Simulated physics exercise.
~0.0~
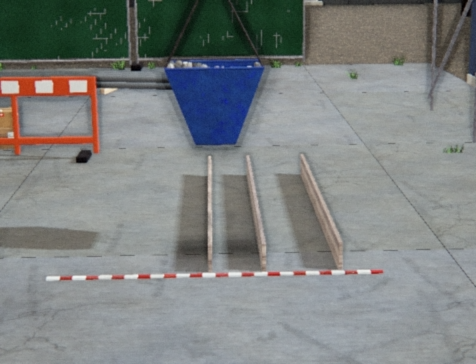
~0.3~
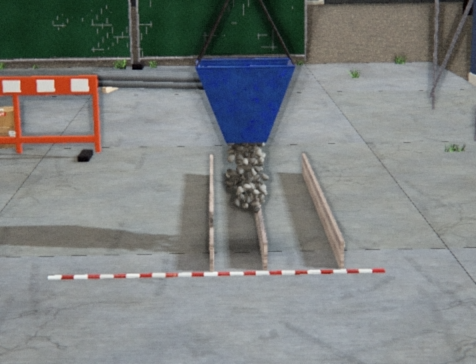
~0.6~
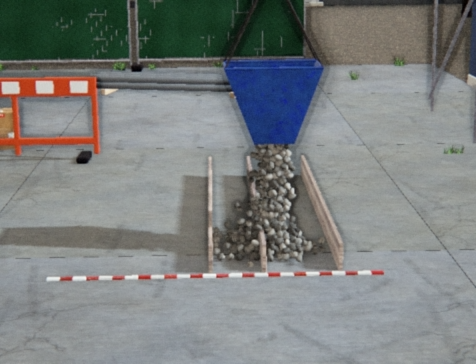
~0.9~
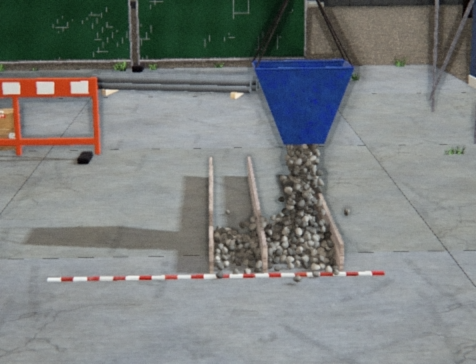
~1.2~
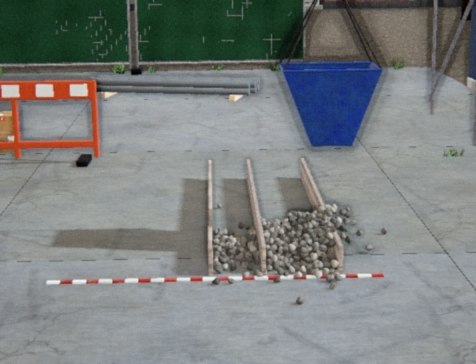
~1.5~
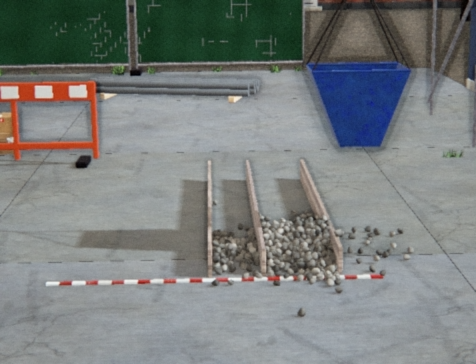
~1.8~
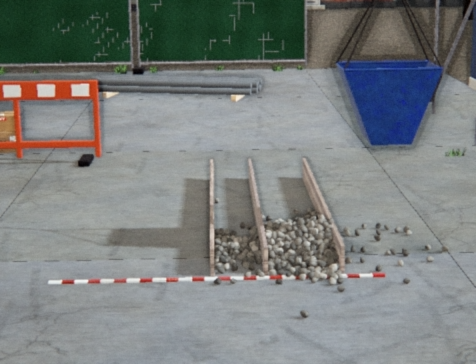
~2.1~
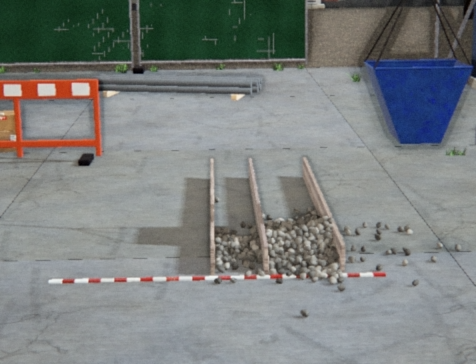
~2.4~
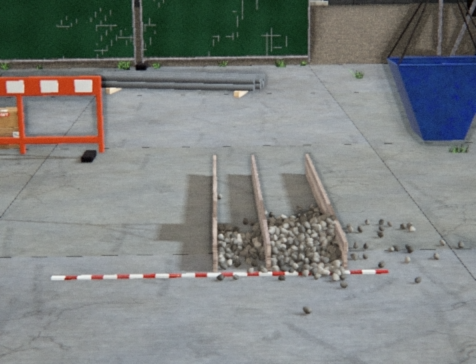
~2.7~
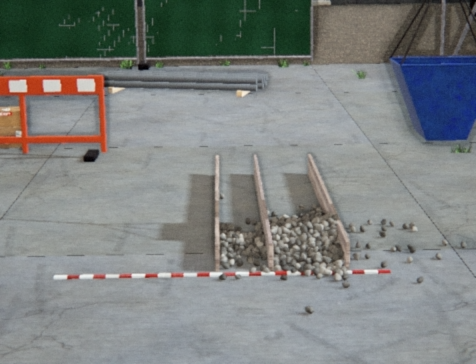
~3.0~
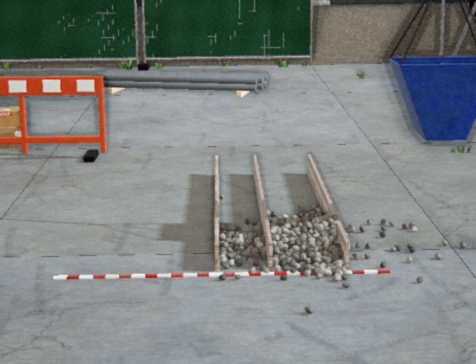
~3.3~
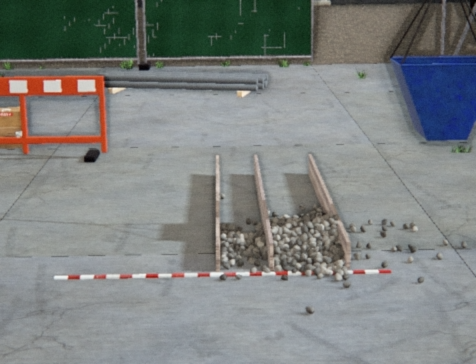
A blue skip slid to the right above a concrete yard, pouring rounded grey stones among three upright planks until it was empty. Most of the stones ended up heaped in the right bay, with fewer in the left and a handful scattered beyond the planks.
